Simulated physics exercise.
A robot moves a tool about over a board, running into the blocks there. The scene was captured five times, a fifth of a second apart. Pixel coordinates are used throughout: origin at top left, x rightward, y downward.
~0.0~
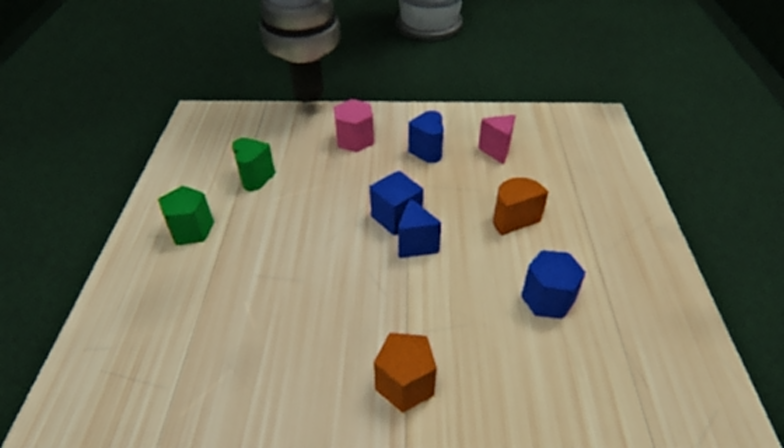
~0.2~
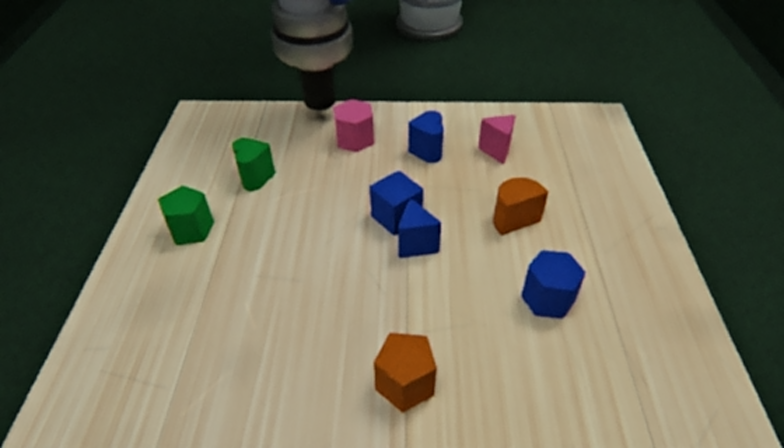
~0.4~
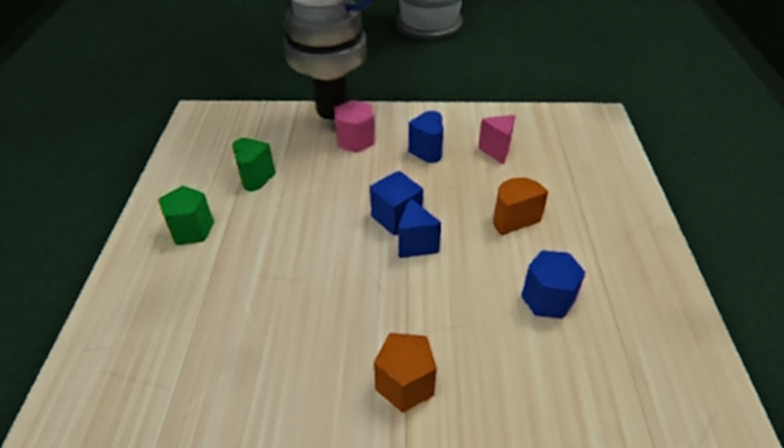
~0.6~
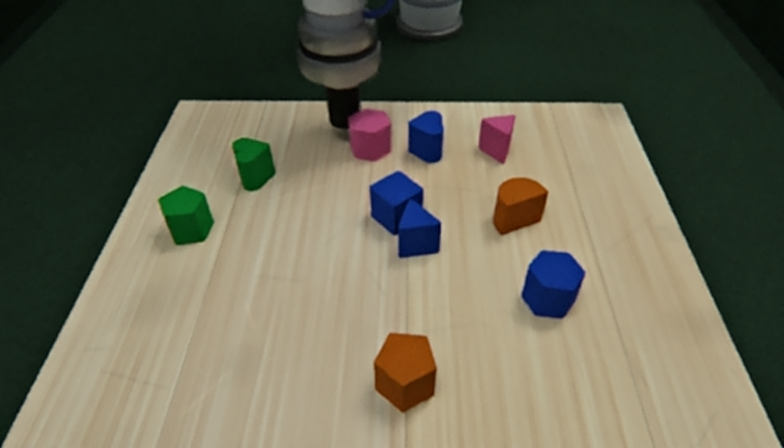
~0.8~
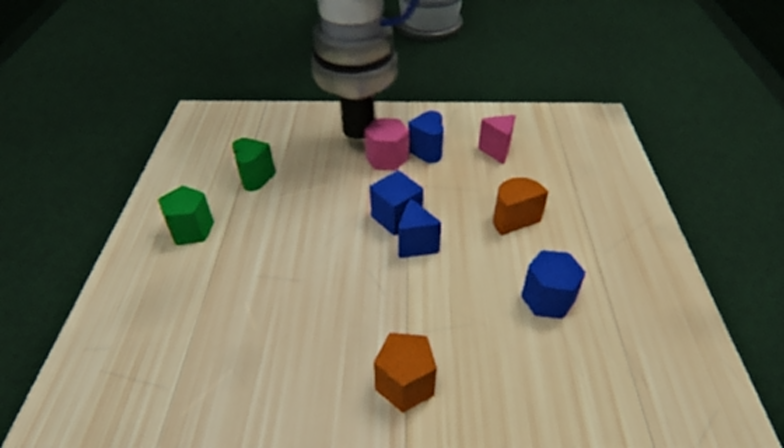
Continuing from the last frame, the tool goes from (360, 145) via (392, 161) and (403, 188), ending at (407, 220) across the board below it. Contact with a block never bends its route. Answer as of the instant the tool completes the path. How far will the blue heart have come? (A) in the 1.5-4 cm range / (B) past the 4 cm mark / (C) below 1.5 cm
C (below 1.5 cm)
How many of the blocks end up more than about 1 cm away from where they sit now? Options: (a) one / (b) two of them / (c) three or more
It's c.
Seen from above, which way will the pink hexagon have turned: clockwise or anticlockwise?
Bird's-eye view: Counterclockwise.
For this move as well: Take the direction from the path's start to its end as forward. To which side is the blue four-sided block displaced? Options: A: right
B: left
The correct letter is A.
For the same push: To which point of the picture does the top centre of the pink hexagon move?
The top centre is at (448, 169).
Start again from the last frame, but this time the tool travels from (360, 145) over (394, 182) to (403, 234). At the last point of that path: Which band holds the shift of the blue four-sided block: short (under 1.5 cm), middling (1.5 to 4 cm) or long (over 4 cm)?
Past 4 cm.
What follows on the original path. One third of the way, tool (392, 146); pink hexagon (422, 146); blue heart (432, 121).
Two thirds of the way, tool (403, 173); pink hexagon (444, 164), turned 50° anticlockwise; blue heart (432, 121).
At the end, tool (408, 204); pink hexagon (448, 169), turned 75° anticlockwise; blue four-sided block (398, 223); blue triangle (432, 239), turned 35° clockwise; blue heart (432, 121).
